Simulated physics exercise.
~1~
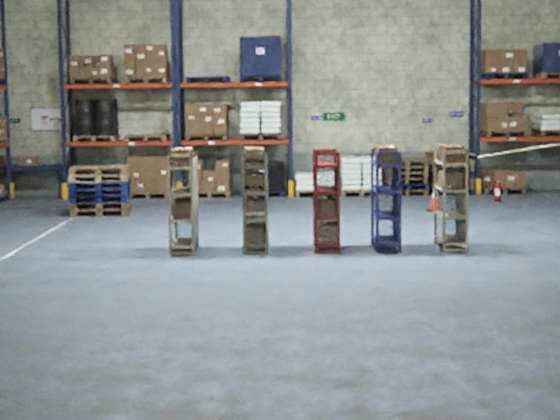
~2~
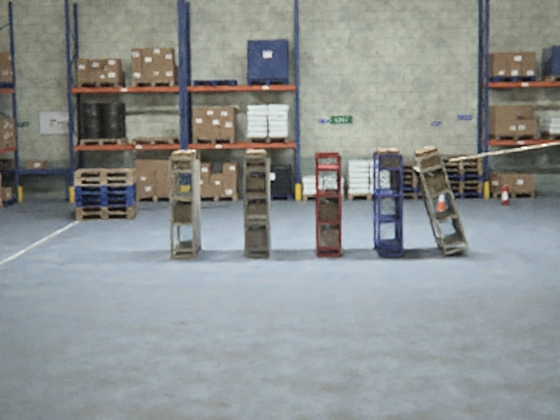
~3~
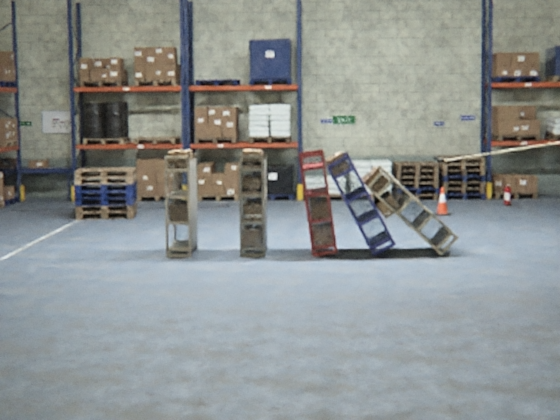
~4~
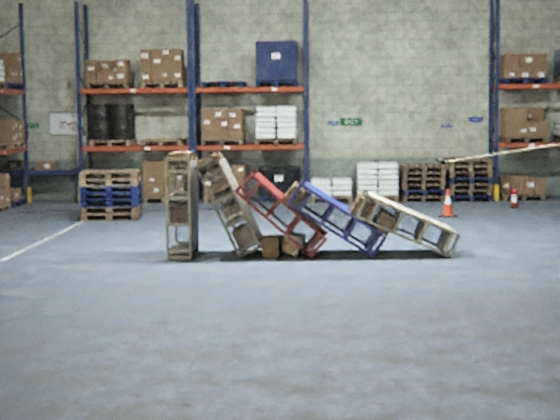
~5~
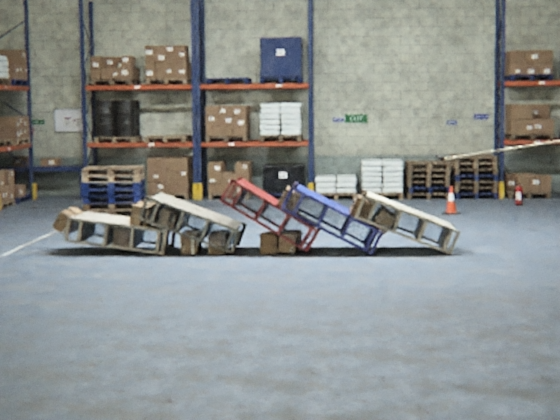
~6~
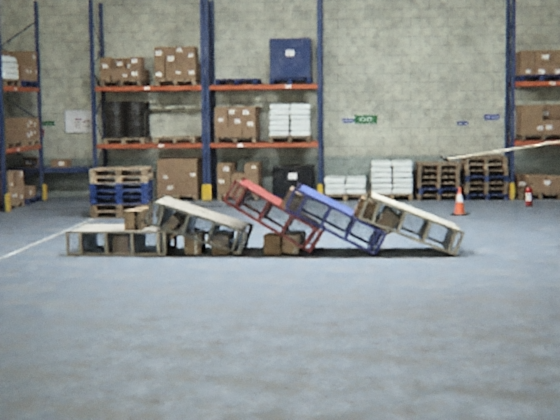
Five open shelf units topple leftward one after another, spilling cartons until none stands.
